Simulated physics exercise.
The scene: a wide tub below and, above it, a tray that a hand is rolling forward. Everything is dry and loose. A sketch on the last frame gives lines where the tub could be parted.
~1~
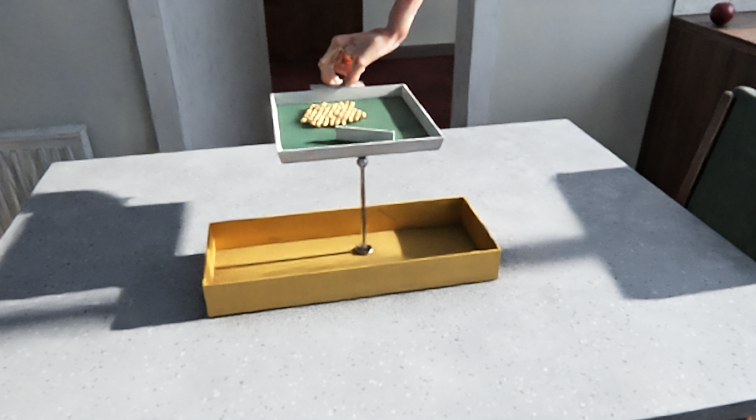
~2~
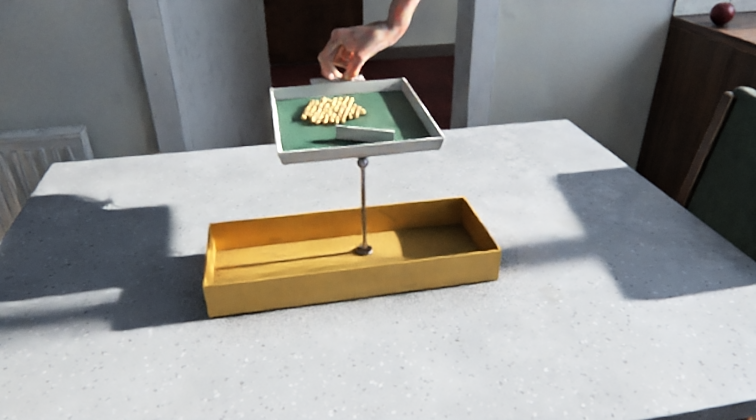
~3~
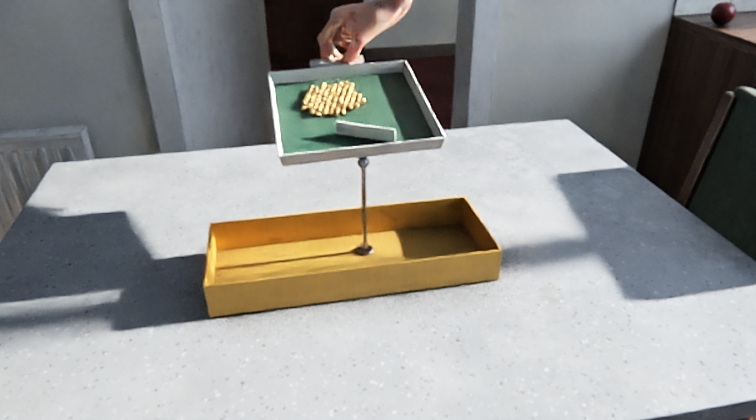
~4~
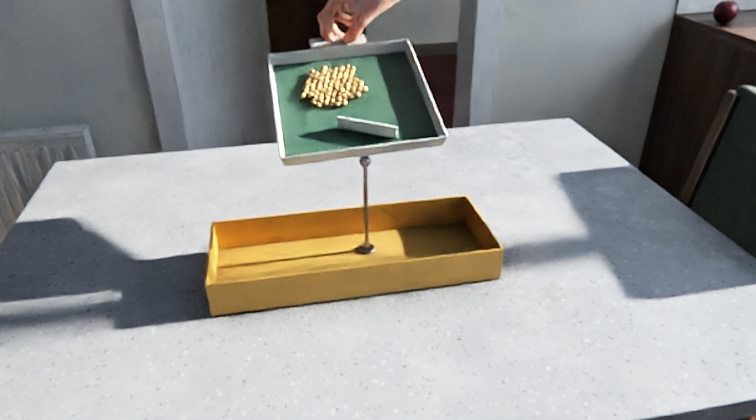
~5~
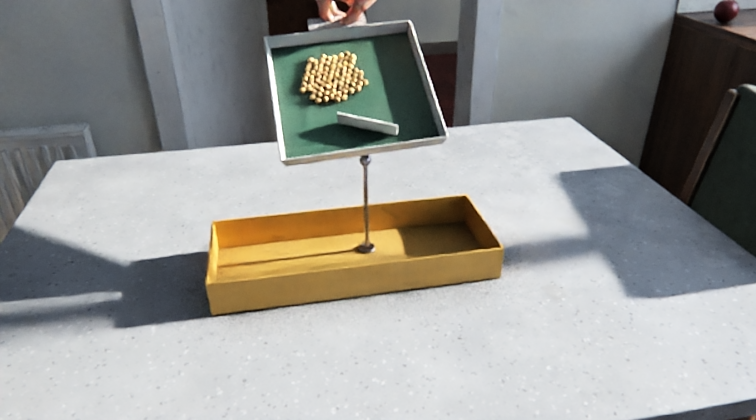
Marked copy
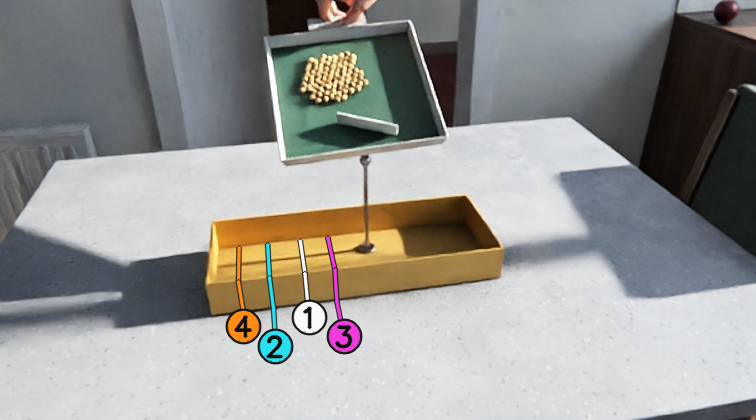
To begin with, a hand holds the far edge of a level, green-lined tray of dried chickpeas above a wide yellow tub. The hand then steadily raises that edge, tilting the tray toward the viewer until it is clearly tipped, while the chickpeas stay clustered behind a small pale fin.
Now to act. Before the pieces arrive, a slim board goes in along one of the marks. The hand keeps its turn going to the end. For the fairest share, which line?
Choose 3.
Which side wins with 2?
More lands on the right.
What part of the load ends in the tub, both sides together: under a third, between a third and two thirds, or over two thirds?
About that: Over two thirds.
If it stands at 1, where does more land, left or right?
More lands on the right.
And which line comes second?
Line 1.
On the marked copy, line 1 crosses the front rim at (304, 272); line 2 crosses the front rim at (269, 276); line 3 crosses the front rim at (334, 268); line 4 crosses the front rim at (238, 280).
Choosing 1, of what is caught, about a quarter on the left of the divider, most on the right.
Choosing 2, of what is caught, none on the left of the divider, all on the right.
Choosing 3, of what is caught, about half on the left of the divider, about half on the right.
Choosing 4, of what is caught, none on the left of the divider, all on the right.
